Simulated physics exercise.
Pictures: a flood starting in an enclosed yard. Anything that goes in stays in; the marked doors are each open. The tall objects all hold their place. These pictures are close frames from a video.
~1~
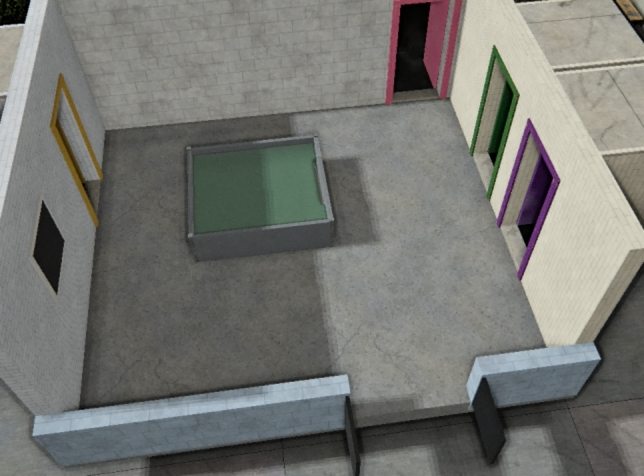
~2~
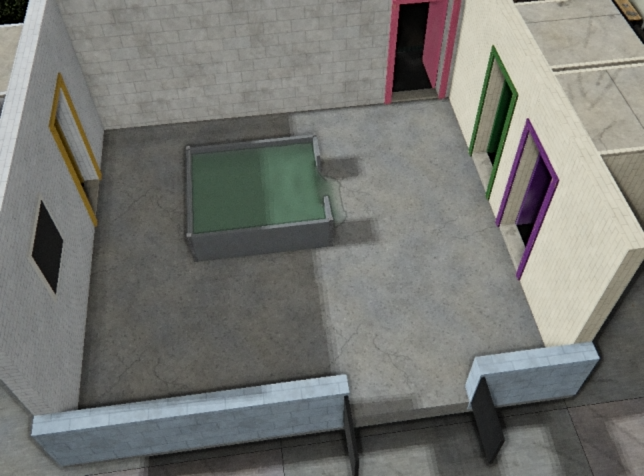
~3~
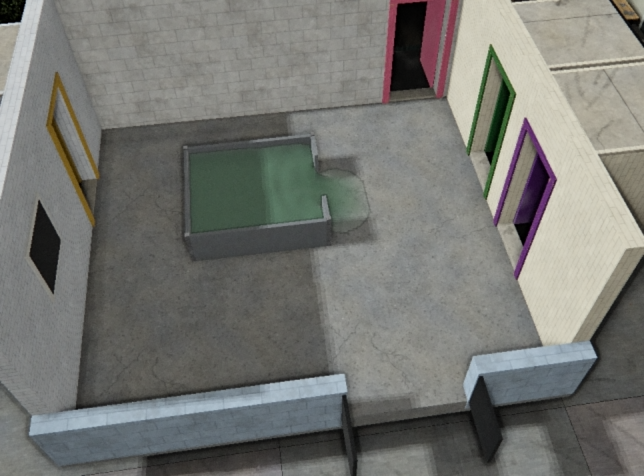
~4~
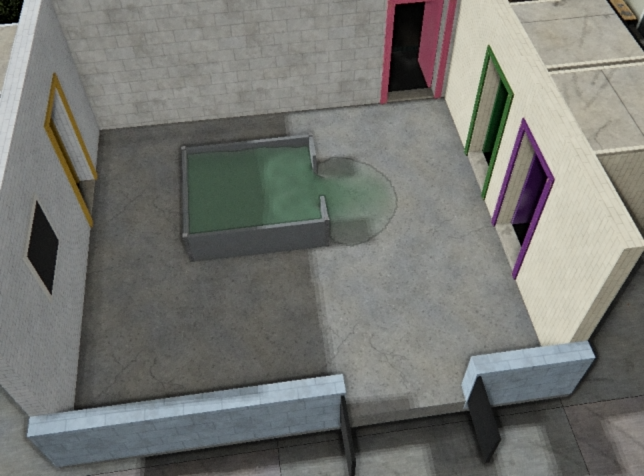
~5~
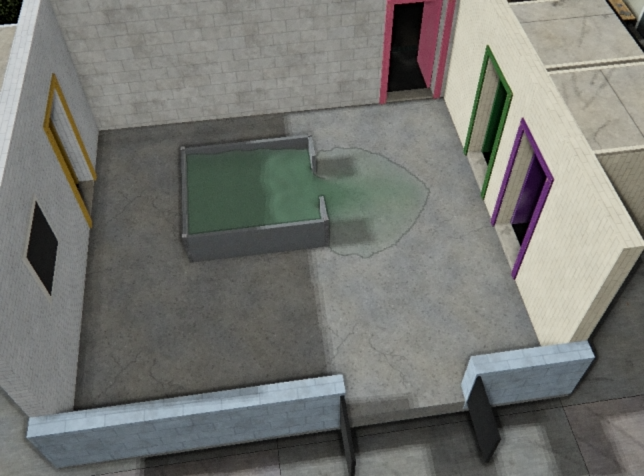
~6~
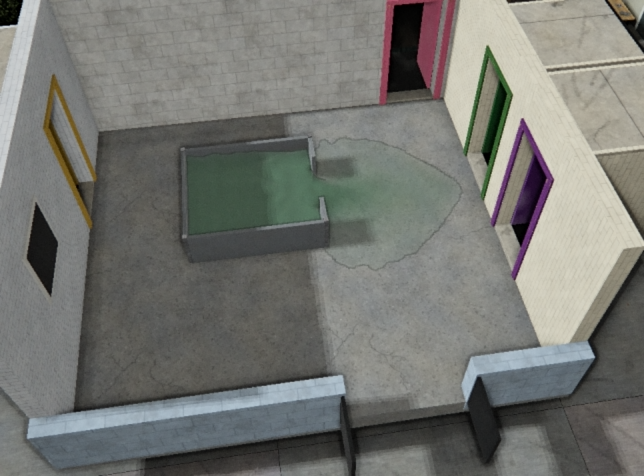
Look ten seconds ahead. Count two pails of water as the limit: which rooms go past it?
The green door goes past it; the pink door goes past it; the purple door goes past it; the yellow door stays within it.
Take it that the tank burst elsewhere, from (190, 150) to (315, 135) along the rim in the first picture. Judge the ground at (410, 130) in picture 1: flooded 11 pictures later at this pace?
Submerged.
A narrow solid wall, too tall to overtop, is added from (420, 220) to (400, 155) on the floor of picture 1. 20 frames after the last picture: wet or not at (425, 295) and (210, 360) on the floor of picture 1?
Taking the points in order, the first is inundated and the second is high and dry.
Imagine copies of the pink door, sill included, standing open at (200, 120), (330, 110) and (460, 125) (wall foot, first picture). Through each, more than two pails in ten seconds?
Note: Door one undershoots; door two undershoots; door three overshoots.
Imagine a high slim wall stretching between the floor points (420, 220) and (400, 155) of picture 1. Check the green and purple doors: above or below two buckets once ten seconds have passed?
What follows is that green remains within bounds while purple remains within bounds.
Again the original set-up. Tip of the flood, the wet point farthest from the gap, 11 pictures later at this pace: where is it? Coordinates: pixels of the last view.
Approximate pixel: (535, 361).
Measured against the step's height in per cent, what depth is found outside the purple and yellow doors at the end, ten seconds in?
Roughly 90 and 30 %.
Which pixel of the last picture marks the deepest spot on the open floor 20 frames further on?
It will be deepest around (540, 373).
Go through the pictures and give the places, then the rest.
The open tank at (258, 187) is whole and still, in the first picture.
The front is at (334, 224), out from the gap at (321, 194), in the second picture.
The front is at (361, 217), out from the gap at (319, 194), in the third picture.
The front is at (391, 196), out from the gap at (317, 195), in the fourth picture.
Water pours out at (316, 194) and has run to (423, 193), in the fifth picture.
The front is at (456, 193), out from the gap at (316, 195), in the sixth picture.
A moment on, water covers 25 % of the floor; the green door under two buckets in, the pink door not reached, the purple door wet at the sill, nothing in, the yellow door not reached.
Next, water covers 30 % of the floor; the green door over two buckets in, the pink door under two buckets in, the purple door under two buckets in, the yellow door not reached.
Then, water covers 30 % of the floor; the green door far over two buckets in, the pink door over two buckets in, the purple door over two buckets in, the yellow door not reached.
Later, water covers 55 % of the floor; the green door far over two buckets in, the pink door far over two buckets in, the purple door over two buckets in, the yellow door not reached.
In the end, water covers 80 % of the floor; the green door far over two buckets in, the pink door far over two buckets in, the purple door over two buckets in, the yellow door wet at the sill, nothing in.
